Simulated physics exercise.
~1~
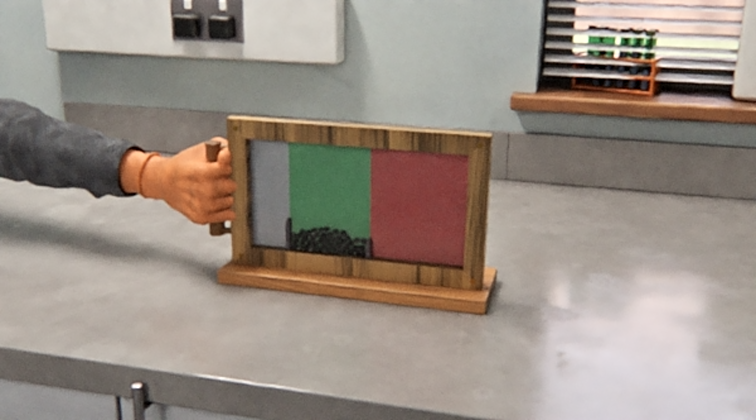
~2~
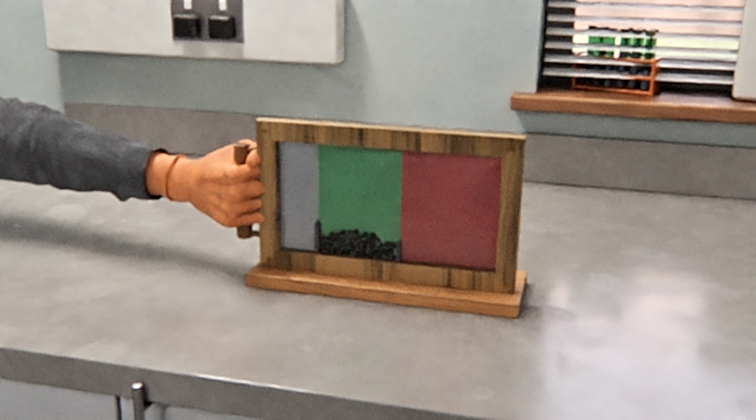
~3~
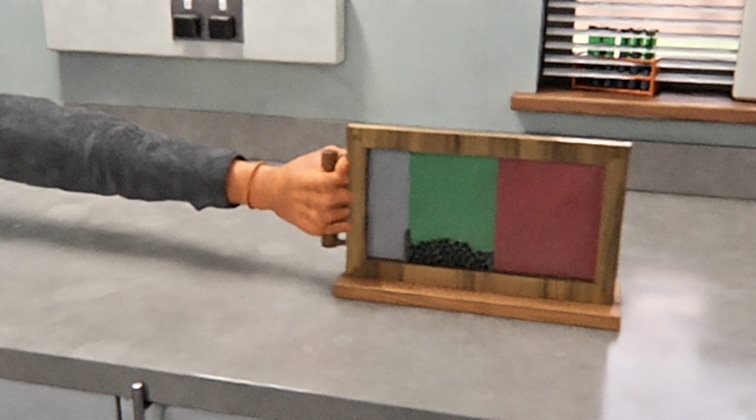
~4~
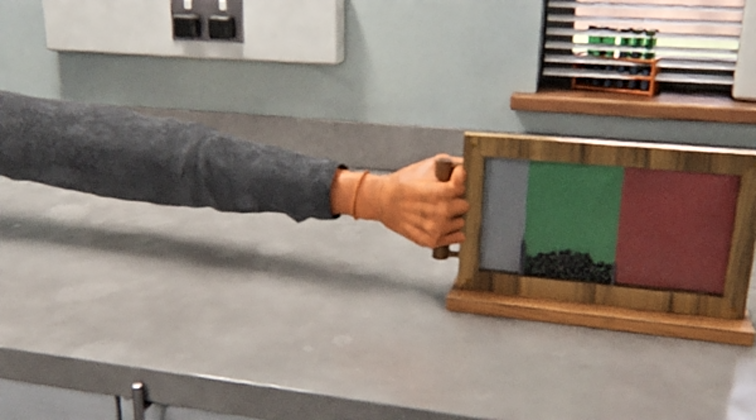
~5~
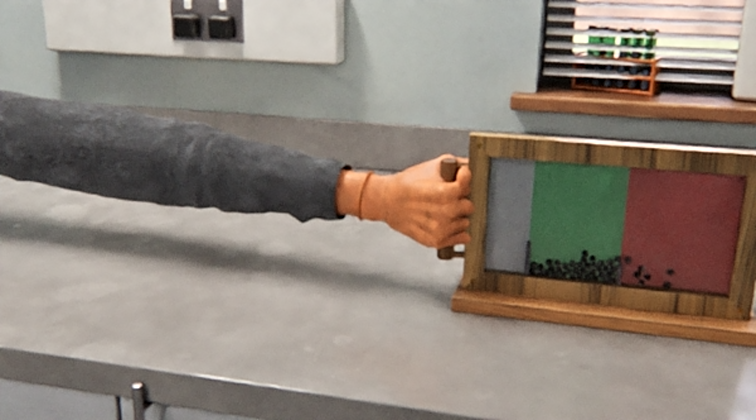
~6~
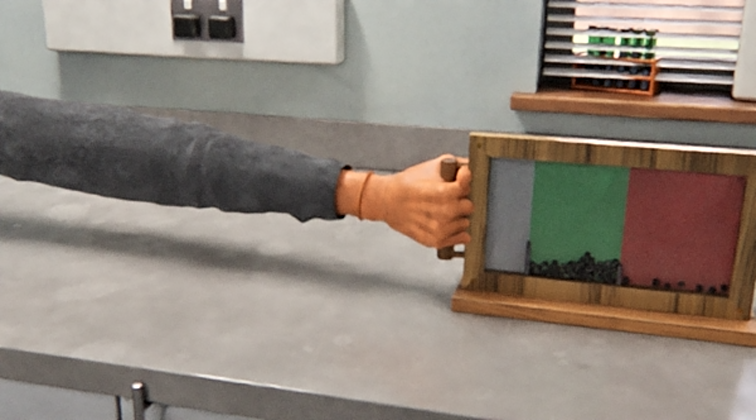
A hand slides a wooden case right and stops, spilling some black beads into red.
